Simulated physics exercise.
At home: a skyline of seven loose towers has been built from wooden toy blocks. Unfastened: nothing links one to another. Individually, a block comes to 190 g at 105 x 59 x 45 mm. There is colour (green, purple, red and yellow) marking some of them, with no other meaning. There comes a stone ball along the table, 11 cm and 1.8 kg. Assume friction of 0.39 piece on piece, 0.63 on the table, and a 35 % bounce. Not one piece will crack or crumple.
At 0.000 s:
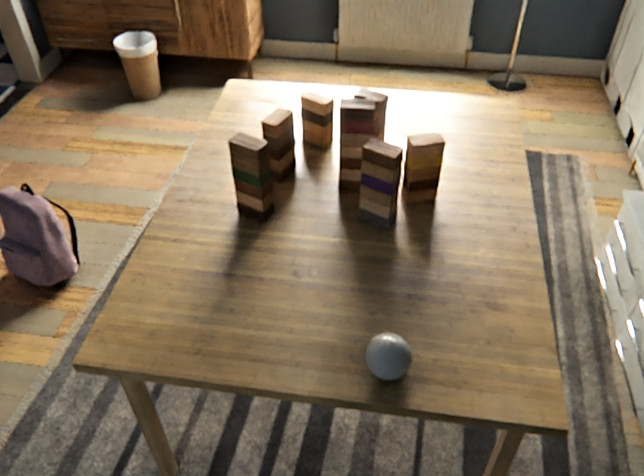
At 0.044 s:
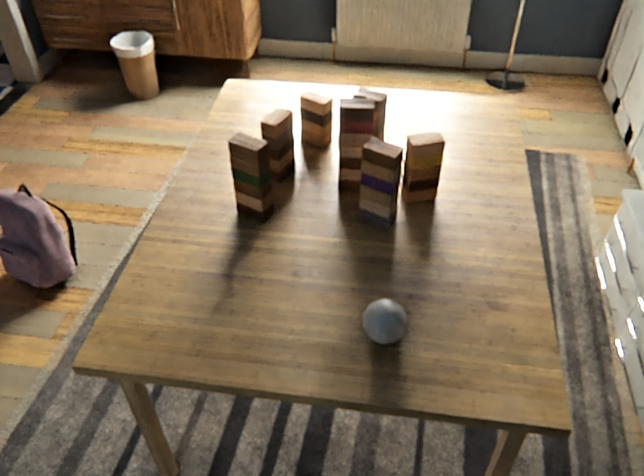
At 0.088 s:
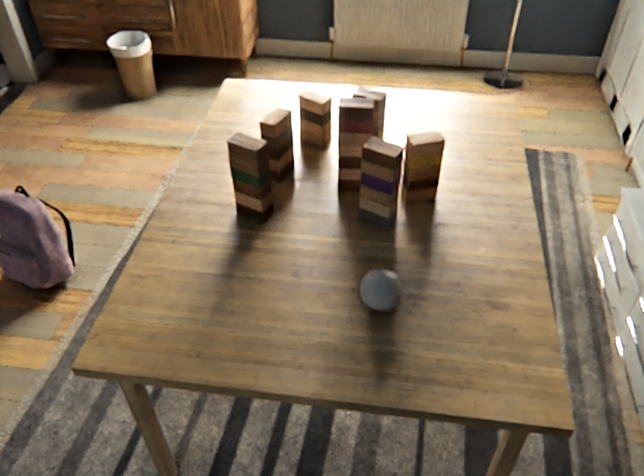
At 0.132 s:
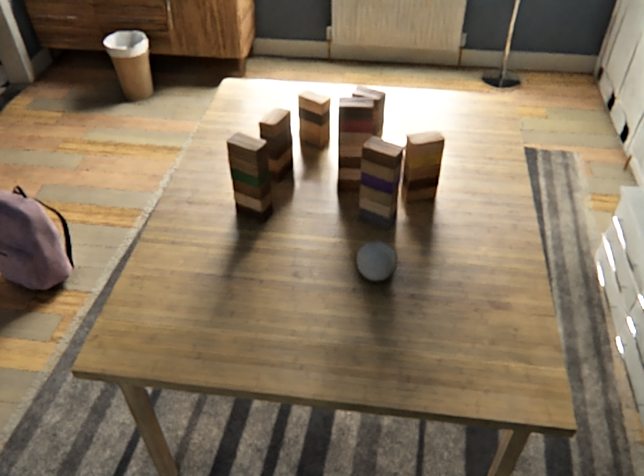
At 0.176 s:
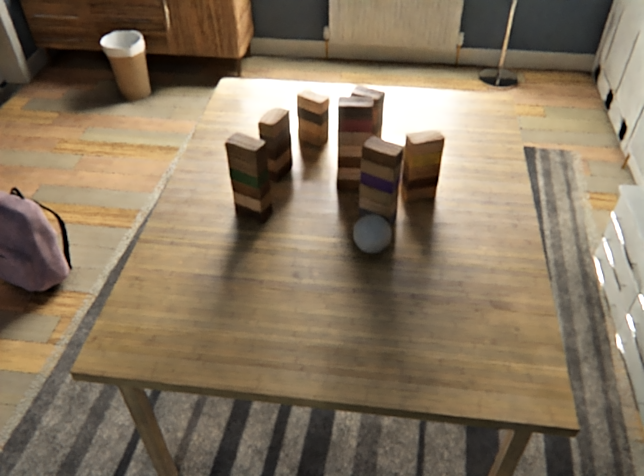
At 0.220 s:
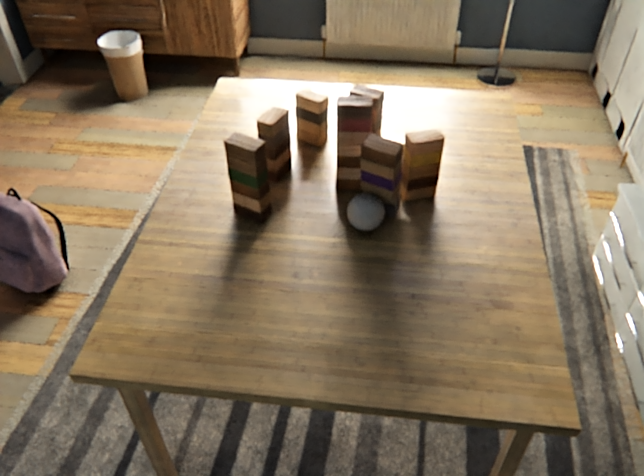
Wooden table holding a cluster of block towers, with a grey ball rolling away from the near edge and bumping the purple-banded tower.
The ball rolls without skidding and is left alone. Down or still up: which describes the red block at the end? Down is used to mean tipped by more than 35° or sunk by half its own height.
Down.
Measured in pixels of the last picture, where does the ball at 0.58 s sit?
It should be near pixel (304, 146).
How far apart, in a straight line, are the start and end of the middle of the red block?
Some 24 centimetres.
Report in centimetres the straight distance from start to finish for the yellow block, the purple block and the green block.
The yellow one ends around 2 cm from its start, the purple one around 16 cm and the green one around 0 cm.
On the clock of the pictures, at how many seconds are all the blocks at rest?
At around 1.5 s.
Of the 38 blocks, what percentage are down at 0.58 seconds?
30 per cent by then.
By 0.38 s, ball still moving; 4 of the 38 blocks down; red block tilted 18°; purple block on its side.
By 0.58 s, ball still moving; 11 of the 38 blocks down; red block tilted 47°, 19 cm lower; purple block on its side.
When it is over (1.7 s), ball rolling away; 11 of the 38 blocks down; red block on its side; purple block on its side; yellow block moved 18 mm. In pixels of the last frame, middles, red block near (342, 194), purple block near (384, 190).
